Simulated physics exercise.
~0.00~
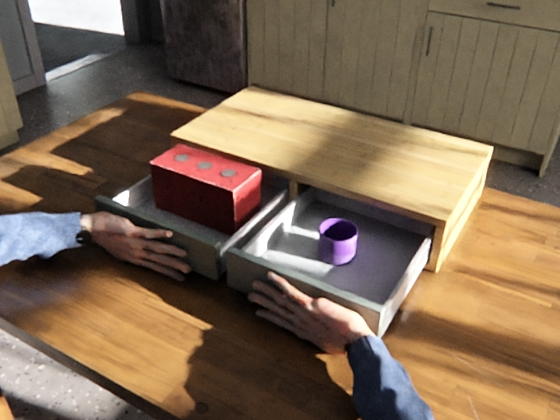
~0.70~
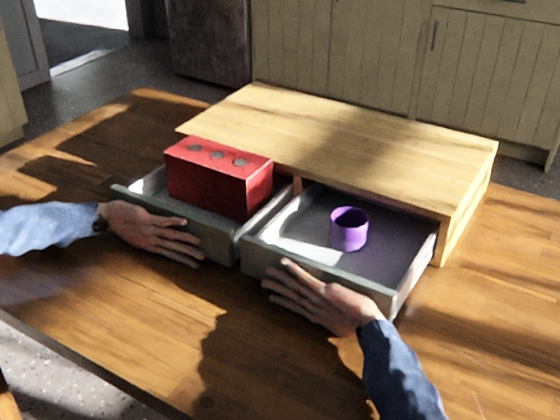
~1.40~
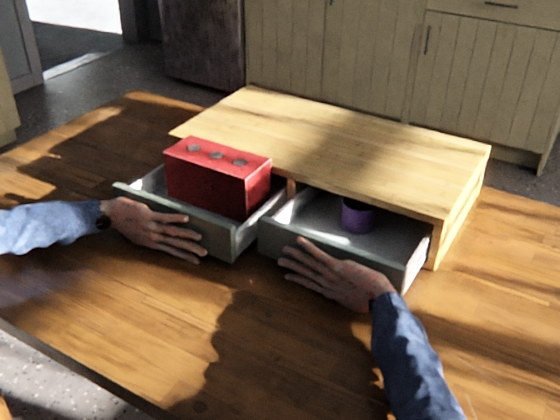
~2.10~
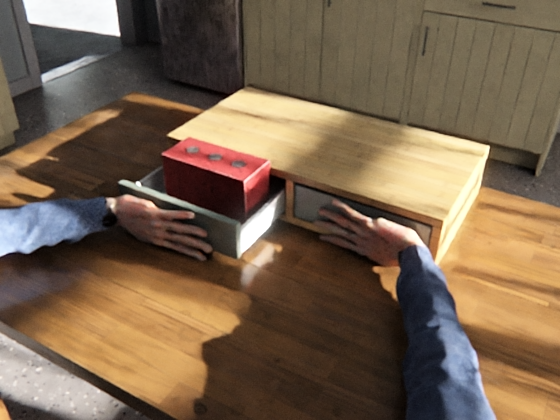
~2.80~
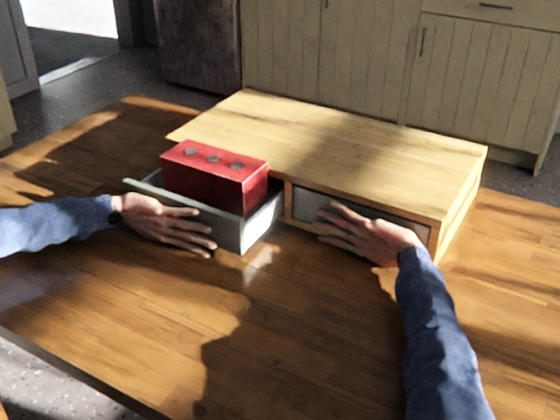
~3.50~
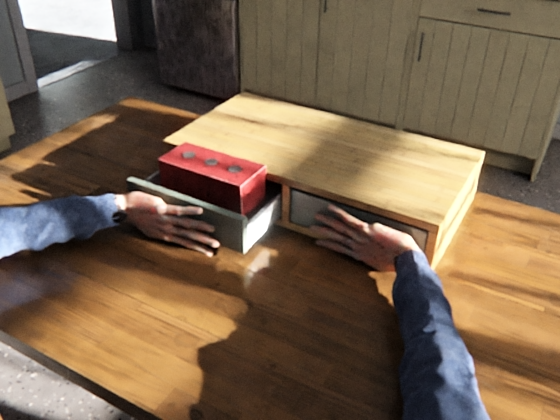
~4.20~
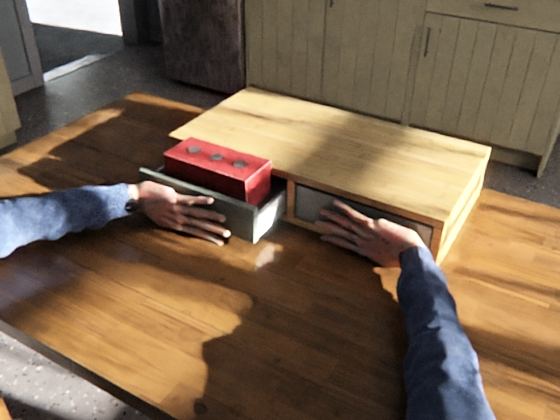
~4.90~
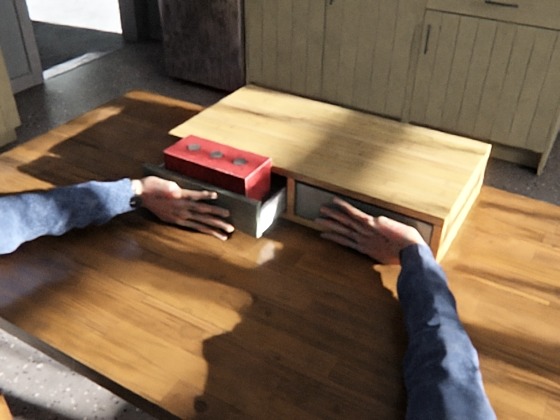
The clip shows two hands pushing the open drawers of a wooden chest on a table, the left holding a red brick and the right a purple beaker. The right drawer slides shut, hiding the beaker, while the left moves partway in and remains open.
